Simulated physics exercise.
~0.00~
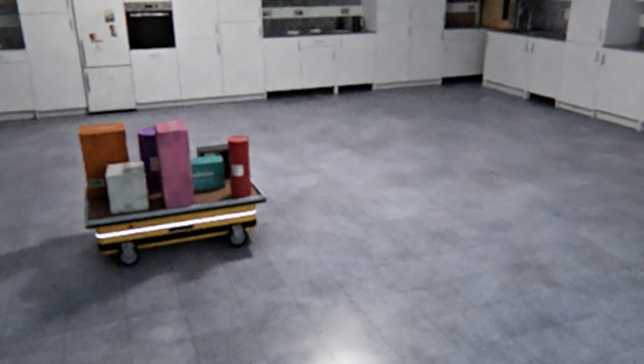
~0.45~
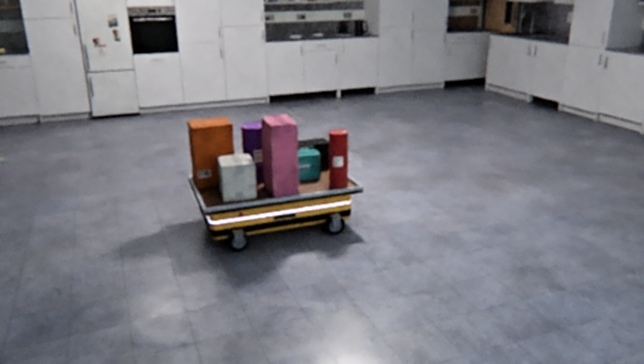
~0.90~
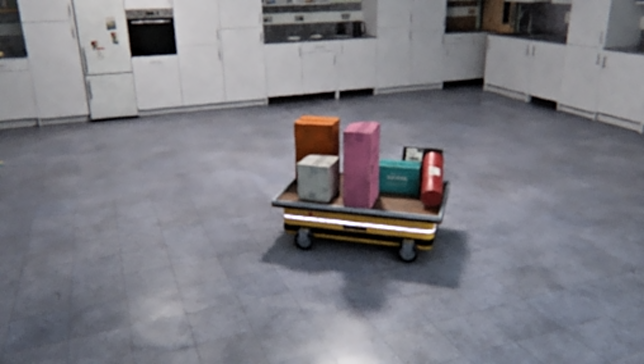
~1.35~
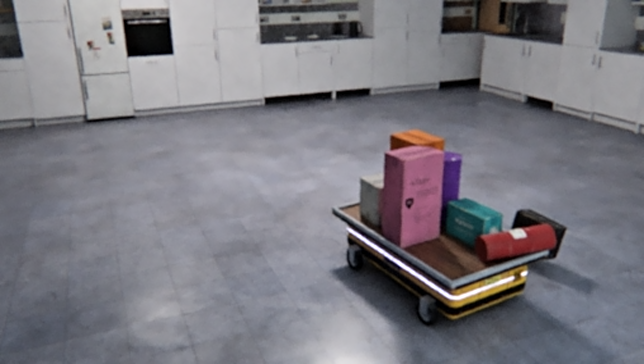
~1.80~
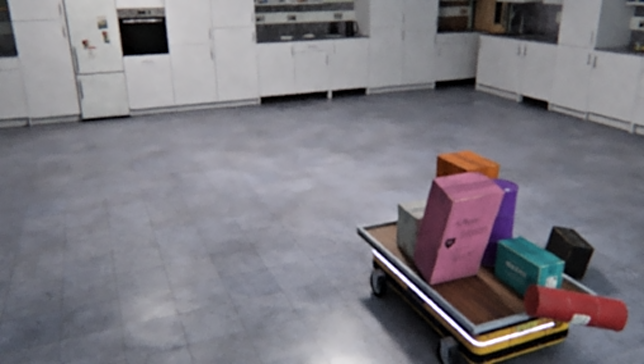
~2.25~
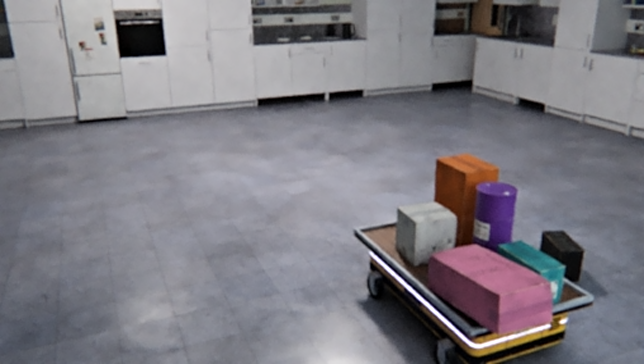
Kitchen, loaded flat cart rolling right and turning towards the viewer, red canister and black parcel falling off, pink box toppling on deck.
